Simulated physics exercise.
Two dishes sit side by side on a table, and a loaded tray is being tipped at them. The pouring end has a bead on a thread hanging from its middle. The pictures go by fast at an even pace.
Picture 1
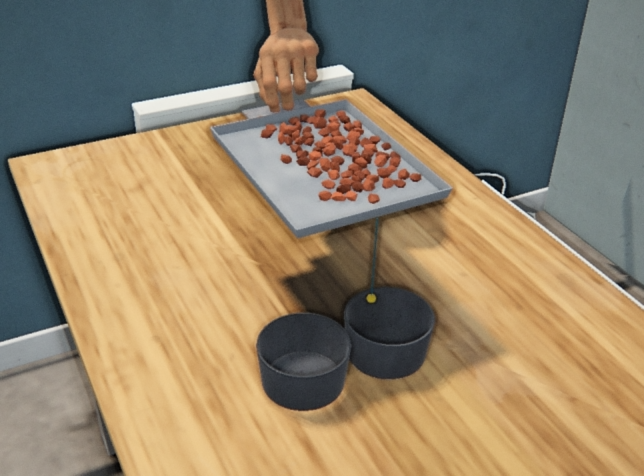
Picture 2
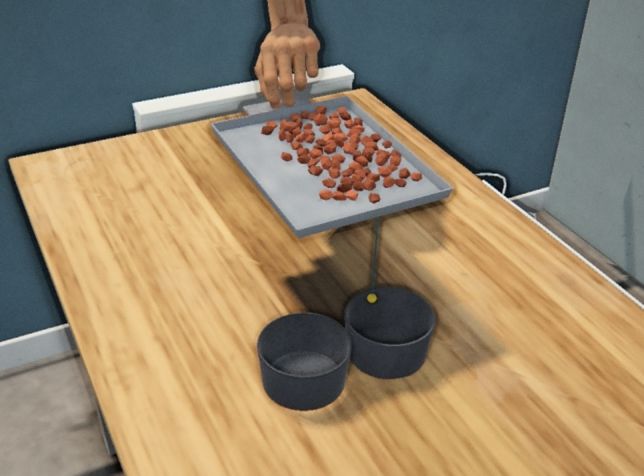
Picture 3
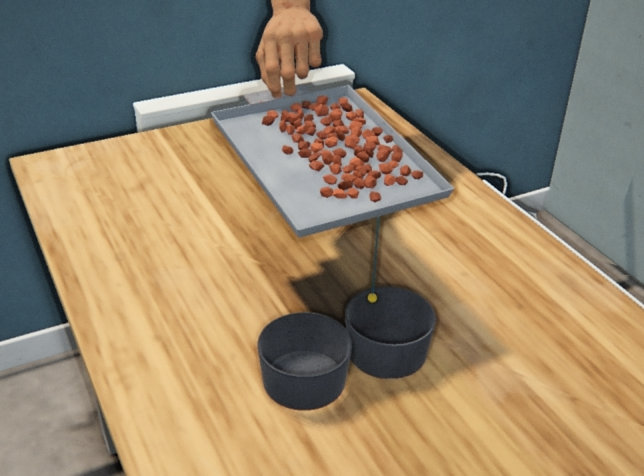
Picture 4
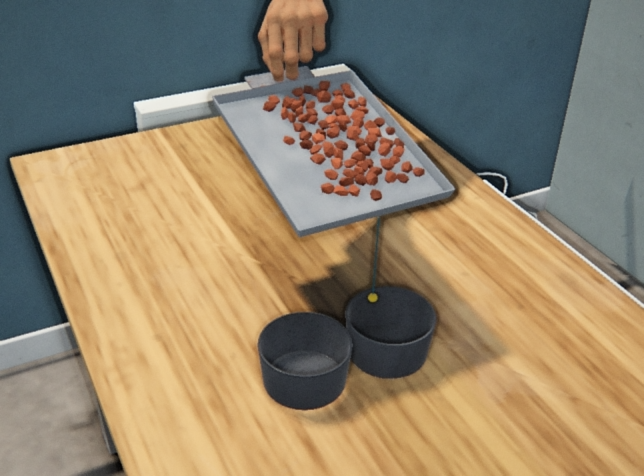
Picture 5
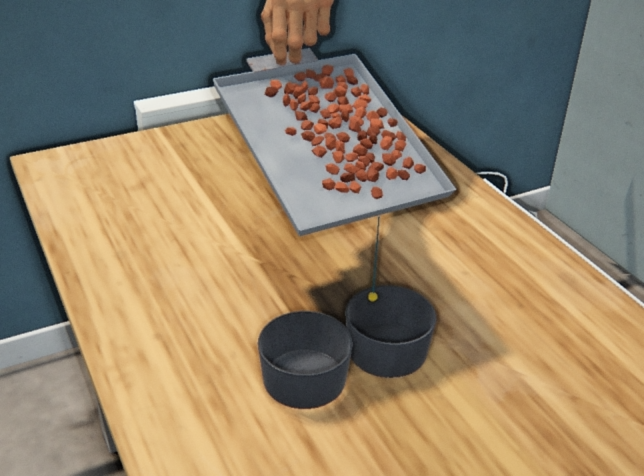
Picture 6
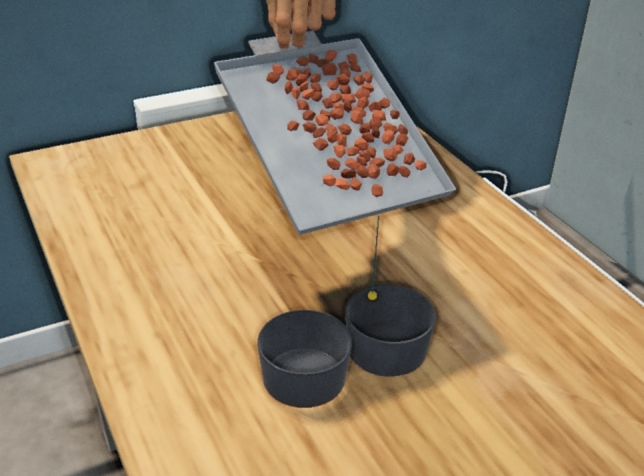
The clip opens on a hand holding a gray tray of reddish-brown chunks level above two dark round dishes on a wooden table, a small yellow bead hanging near the right one. The hand then raises the tray's far end, slightly at first, then more steeply, while the chunks stay in place on it.
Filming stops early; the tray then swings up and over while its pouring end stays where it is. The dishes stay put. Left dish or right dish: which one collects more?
I'd say most of it lands in the right one, honestly.
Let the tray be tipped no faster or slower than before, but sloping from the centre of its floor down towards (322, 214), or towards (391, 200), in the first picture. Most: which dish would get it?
The leftmost dish, then the rightmost dish.
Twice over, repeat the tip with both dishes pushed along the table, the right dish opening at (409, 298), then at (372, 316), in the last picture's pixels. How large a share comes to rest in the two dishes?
It would be roughly 40 per cent for the first and roughly 30 per cent for the second.
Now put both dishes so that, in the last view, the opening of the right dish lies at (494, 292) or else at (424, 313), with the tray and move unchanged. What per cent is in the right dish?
It comes to roughly 0 per cent in one try and roughly 50 per cent in the next.
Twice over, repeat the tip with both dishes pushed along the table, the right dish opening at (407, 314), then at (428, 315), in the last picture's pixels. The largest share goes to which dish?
Case one: The dish at right. Case two: The dish at right.
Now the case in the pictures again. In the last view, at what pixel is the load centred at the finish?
Somewhere around (408, 365) in the last picture.
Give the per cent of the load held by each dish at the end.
For the left dish 10 per cent, for the right dish 40.
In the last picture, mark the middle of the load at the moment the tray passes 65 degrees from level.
In the last view the centre sits at roughly (402, 194).
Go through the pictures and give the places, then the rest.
Corners of the pouring end (298, 227) and (449, 187), level; middle of the load (329, 151), bits of crushed brick; left dish (324, 389); right dish (411, 358); bead on its thread (371, 298), in the first frame.
Corners of the pouring end (299, 227) and (449, 187), level; middle of the load (330, 149), in the second frame.
Corners of the pouring end (300, 227) and (450, 187), tipped barely, level across its low end; middle of the load (331, 142), in the third frame.
Corners of the pouring end (301, 228) and (451, 188), tipped a little, level across its low end; middle of the load (333, 133), in the fourth frame.
Corners of the pouring end (301, 228) and (452, 188), tipped clearly, level across its low end; middle of the load (335, 123), in the fifth frame.
Corners of the pouring end (301, 227) and (452, 188), tipped clearly, level across its low end; middle of the load (337, 114); left dish (325, 386); right dish (412, 355), in the sixth frame.
Just after the last frame, tray tipped steeply; the larger part on the tray; about a tenth in the air.
A moment on, tray tipped past a quarter turn; about a tenth on the tray; just a few in the left dish; roughly a quarter in the right dish; roughly half outside both; about a tenth in the air.
Further on, tray tipped past a quarter turn; about a tenth in the left dish; roughly a third in the right dish; roughly half outside both.
When it is over, tray tipped past a quarter turn; about a tenth in the left dish; roughly a third in the right dish; roughly half outside both.
